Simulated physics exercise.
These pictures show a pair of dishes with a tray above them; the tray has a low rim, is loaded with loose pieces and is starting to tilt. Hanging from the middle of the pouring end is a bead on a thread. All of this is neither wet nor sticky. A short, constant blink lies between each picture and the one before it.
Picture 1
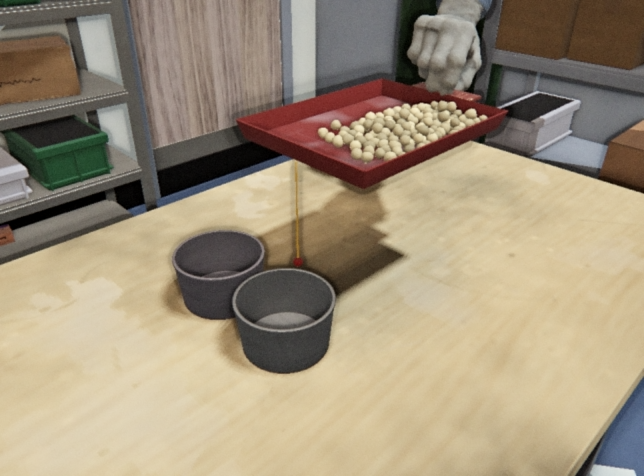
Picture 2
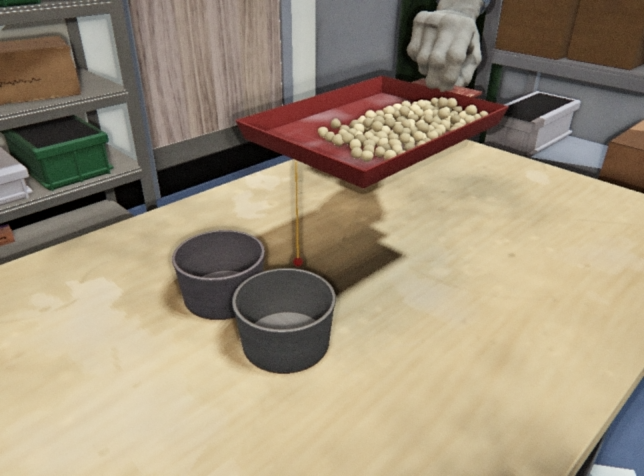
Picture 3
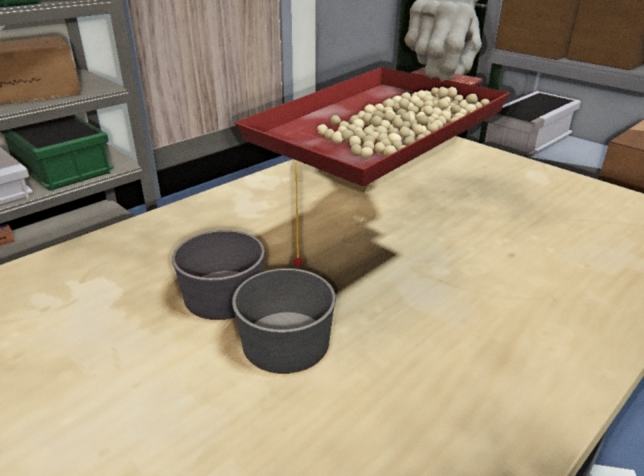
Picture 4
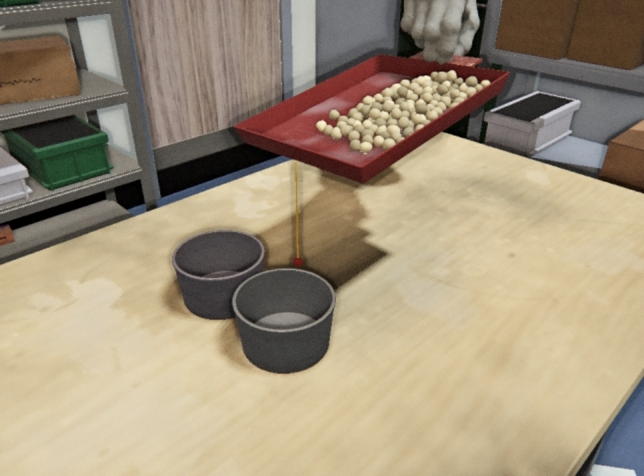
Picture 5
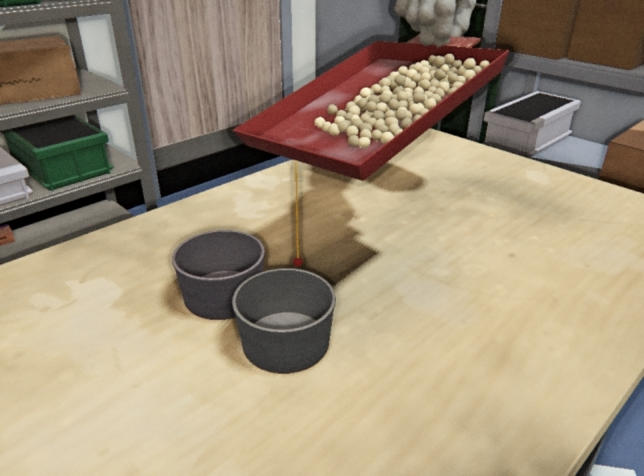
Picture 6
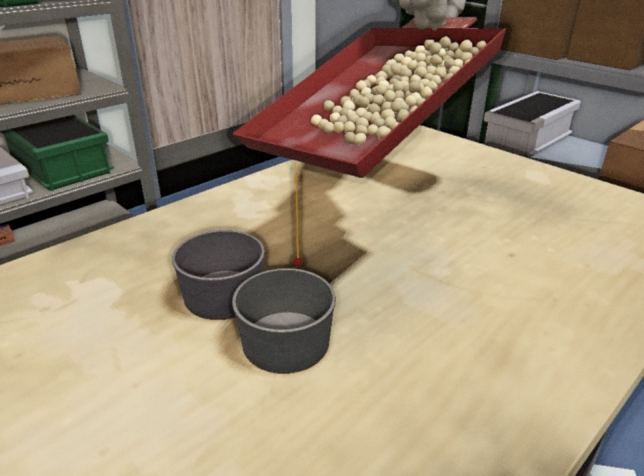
A red tray of round, pale nuts tilting gradually as a gloved hand raises its far end above two dark dishes.
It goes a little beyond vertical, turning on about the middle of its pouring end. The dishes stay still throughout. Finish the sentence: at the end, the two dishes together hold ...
... more than half of the load.
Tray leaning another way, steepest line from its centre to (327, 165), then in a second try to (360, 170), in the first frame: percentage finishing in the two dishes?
50 per cent, then 20 per cent.
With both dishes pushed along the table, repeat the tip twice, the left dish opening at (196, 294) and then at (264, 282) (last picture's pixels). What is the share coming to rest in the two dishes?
The first try gives 20 per cent, the second 40 per cent.
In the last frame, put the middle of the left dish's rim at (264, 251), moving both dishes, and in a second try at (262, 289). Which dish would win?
First place: The leftmost one; second place: The leftmost one.
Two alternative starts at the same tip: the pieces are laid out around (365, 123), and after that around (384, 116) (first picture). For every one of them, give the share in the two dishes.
You'd get near 80 percent first and near 90 percent next.
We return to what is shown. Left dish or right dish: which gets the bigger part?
Answer: The one at left.
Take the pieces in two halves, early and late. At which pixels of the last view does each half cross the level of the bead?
The leading part at (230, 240), the rest of it at (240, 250).
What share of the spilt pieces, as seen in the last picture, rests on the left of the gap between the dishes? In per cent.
Close to 60 in a hundred.
Soon after the last picture, tray tipped steeply; nearly all on the tray; a stray few in the left dish; a small part in the air.
A little later, tray tipped past a quarter turn; about half on the tray; a stray few in the right dish; about a quarter in the left dish; a stray few outside both; a small part in the air.
Later still, tray tipped past a quarter turn; about a quarter in the right dish; about two thirds in the left dish; a small part outside both.
At rest, tray tipped past a quarter turn; about a quarter in the right dish; about two thirds in the left dish; a small part outside both.
